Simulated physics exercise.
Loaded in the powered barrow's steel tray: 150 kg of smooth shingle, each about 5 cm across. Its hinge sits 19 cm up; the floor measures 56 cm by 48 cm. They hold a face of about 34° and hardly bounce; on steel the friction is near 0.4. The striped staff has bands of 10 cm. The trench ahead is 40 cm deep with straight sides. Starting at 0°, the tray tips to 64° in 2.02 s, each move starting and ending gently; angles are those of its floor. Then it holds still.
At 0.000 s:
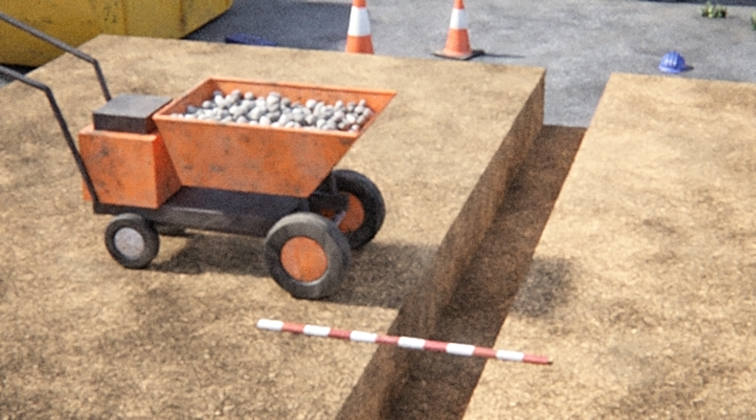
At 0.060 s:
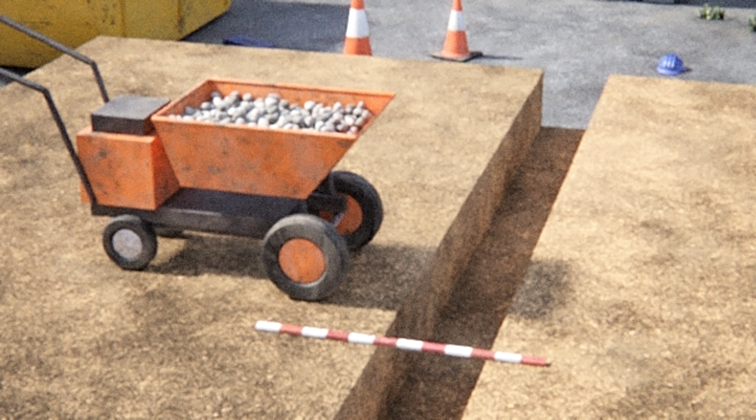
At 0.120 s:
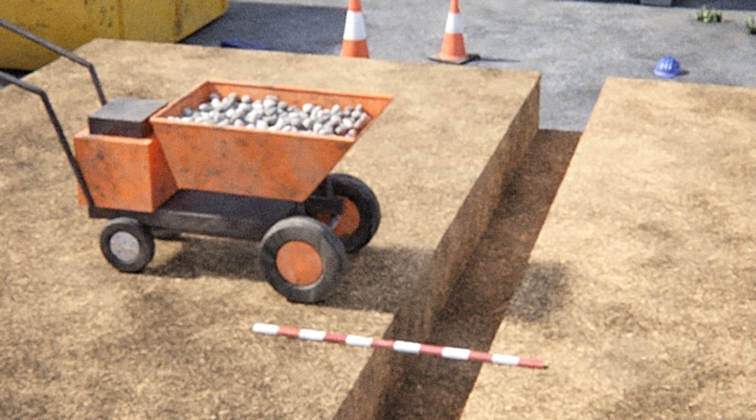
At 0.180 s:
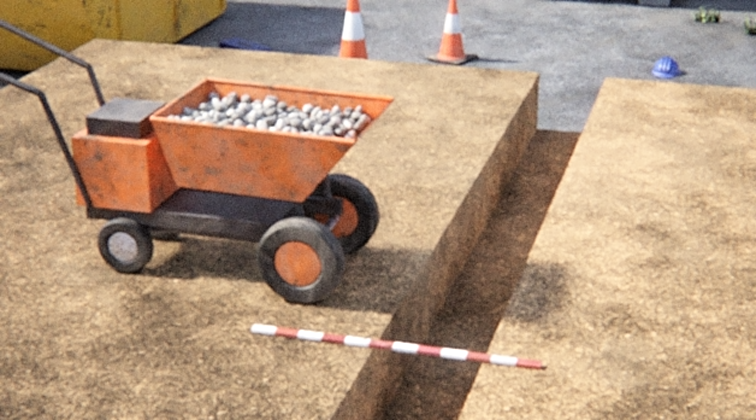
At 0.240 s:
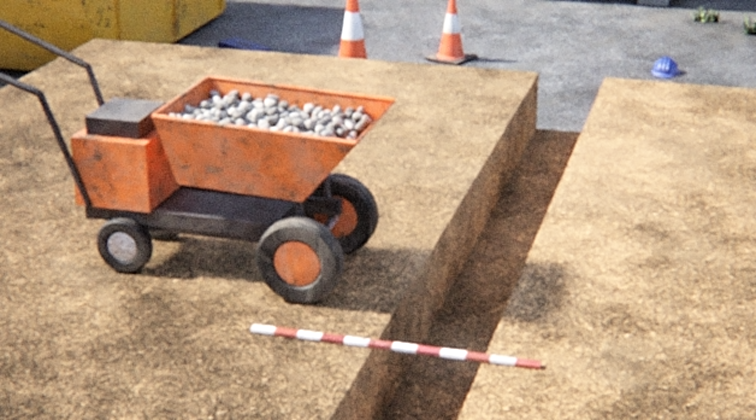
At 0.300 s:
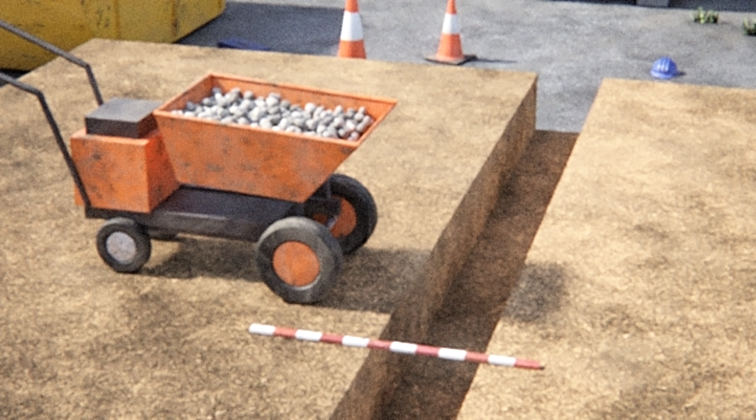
An orange barrow full of grey stones stood on brown dirt beside a narrow trench, near a red-and-white striped pole, and its tray tilted up very slightly while everything else stayed still.
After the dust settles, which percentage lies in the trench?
Some 77 per cent of it.
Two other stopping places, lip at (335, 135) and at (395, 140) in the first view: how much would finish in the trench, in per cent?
About 95 and 45 per cent.
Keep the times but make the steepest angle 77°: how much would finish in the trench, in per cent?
Then about 85 per cent.
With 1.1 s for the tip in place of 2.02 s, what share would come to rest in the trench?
In that case some 70 per cent.
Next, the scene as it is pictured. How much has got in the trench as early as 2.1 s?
Some 35 per cent.
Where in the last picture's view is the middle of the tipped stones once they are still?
Their middle is at about (483, 357).
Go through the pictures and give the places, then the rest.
In the first picture, lip at (357, 136), floor tilted 0°, highest stones at (274, 107).
In the second picture, lip at (356, 138), floor tilted 0°, highest stones at (273, 109); the stones move at 0.0 m/s on average.
In the third picture, lip at (354, 141), floor tilted 1°, highest stones at (261, 111); the stones move at 0.1 m/s on average.
In the fourth picture, lip at (354, 143), floor tilted 1°, highest stones at (250, 110); the stones move at 0.1 m/s on average.
In the fifth picture, the tray is at 2°, its lip at (356, 144); the top of the load is at (246, 110); the stones move at 0.2 m/s on average.
In the sixth picture, lip at (358, 146), floor tilted 4°, highest stones at (241, 105); the stones move at 0.2 m/s on average.
After 1.5 s the floor is at 54°; 99 % in the tray, 1 % in the trench; the foremost stones are at (465, 246).
After 2.1 s the floor is at 64°; 51 % in the tray, 34 % in the trench, 14 % past the trench; the foremost stones are at (591, 305).
After 2.5 s the floor is at 64°; 29 % in the tray, 47 % in the trench, 23 % past the trench; the foremost stones are at (658, 309).
After 4.4 s the floor is at 64°; 0 % in the tray, 77 % in the trench, 23 % past the trench; the foremost stones are at (682, 298).
